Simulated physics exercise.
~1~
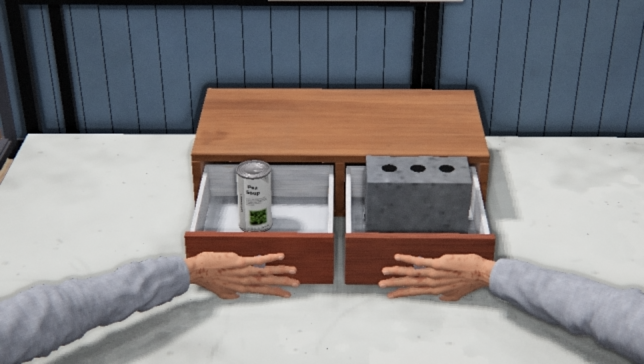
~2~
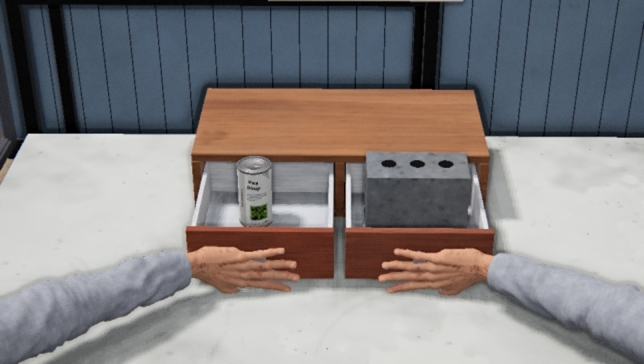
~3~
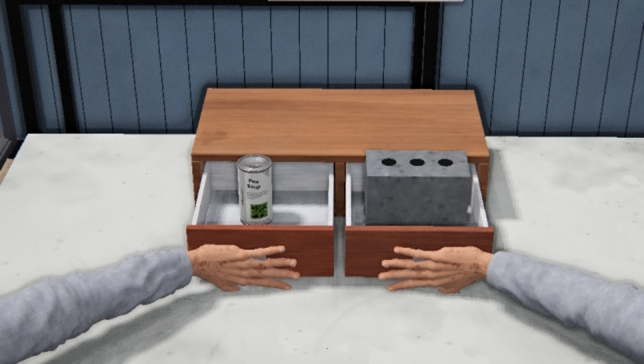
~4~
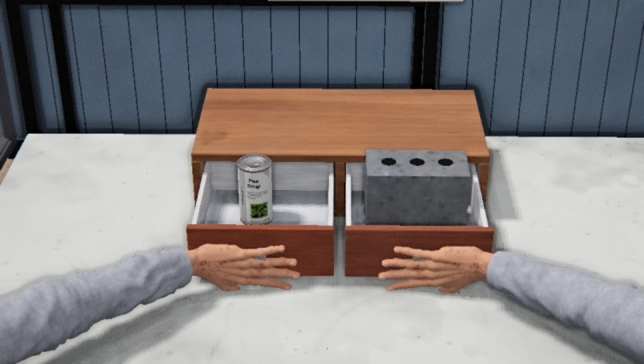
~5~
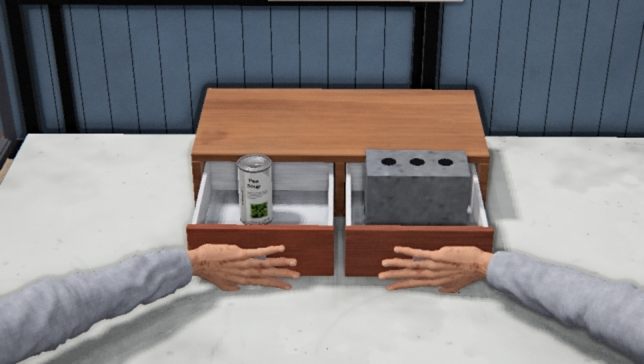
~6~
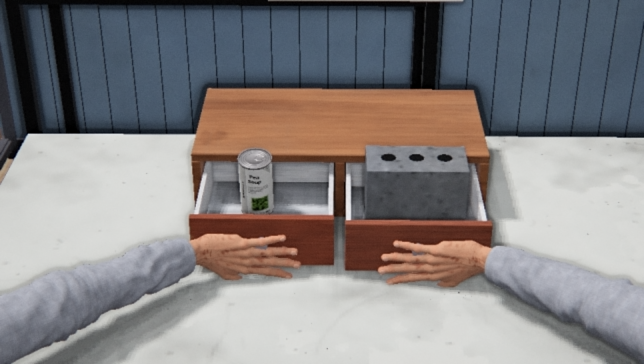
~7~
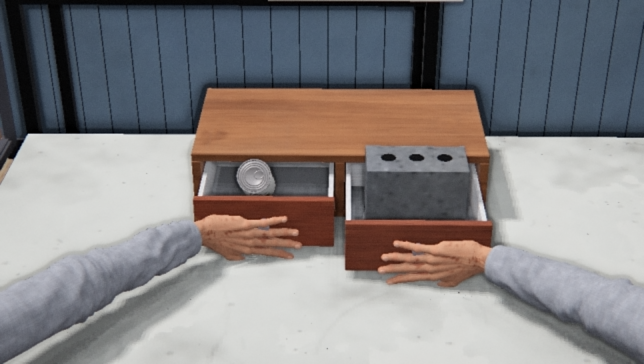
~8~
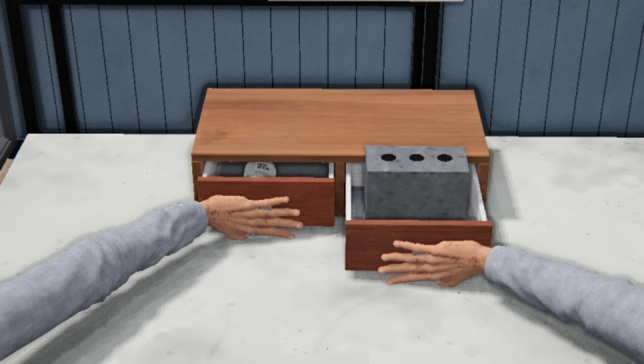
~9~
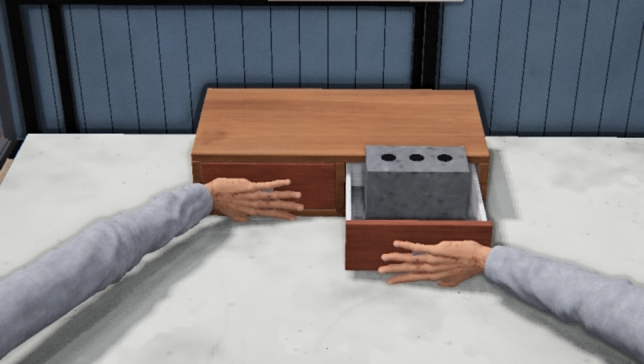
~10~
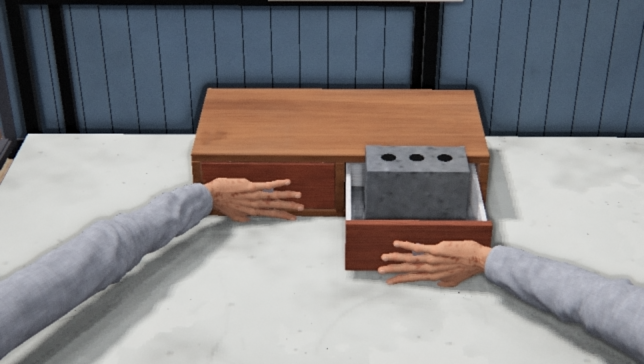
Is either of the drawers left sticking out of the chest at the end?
Yes, the right drawer with the grey brick is still sticking out, while the left drawer has closed flush with the chest.
